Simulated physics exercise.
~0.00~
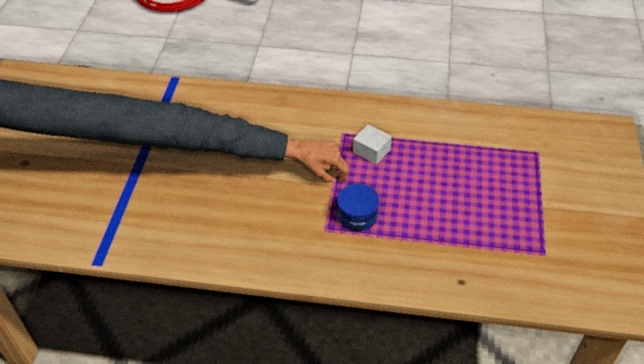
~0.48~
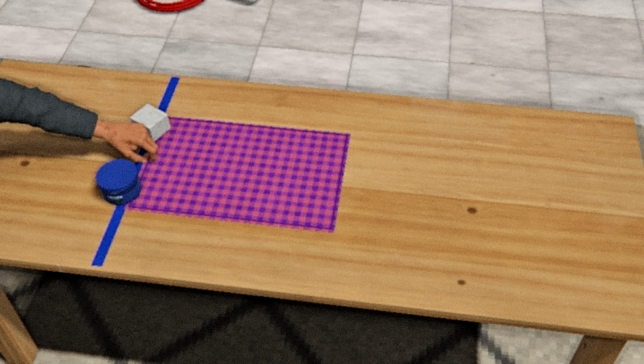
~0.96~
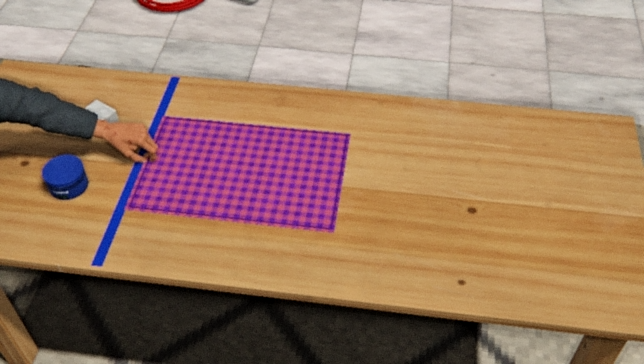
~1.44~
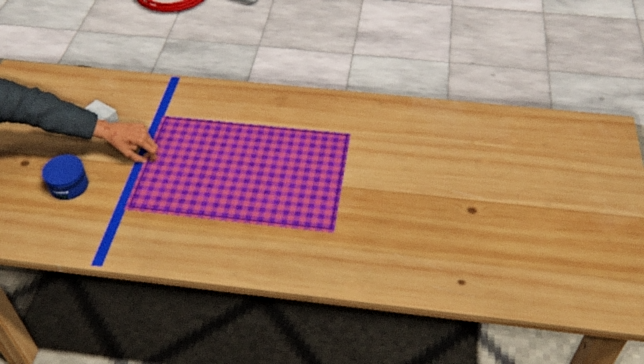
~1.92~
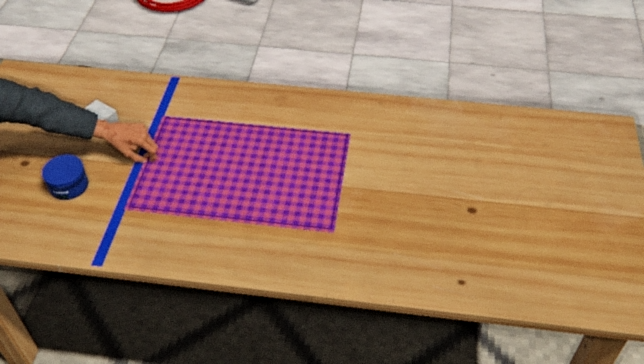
In this clip, a hand pulls a purple checked cloth carrying a blue tub and a white block left across a wooden table toward a blue tape line. The cloth stops at the tape, while the tub and block slide off its leading edge and come to rest beyond the line.
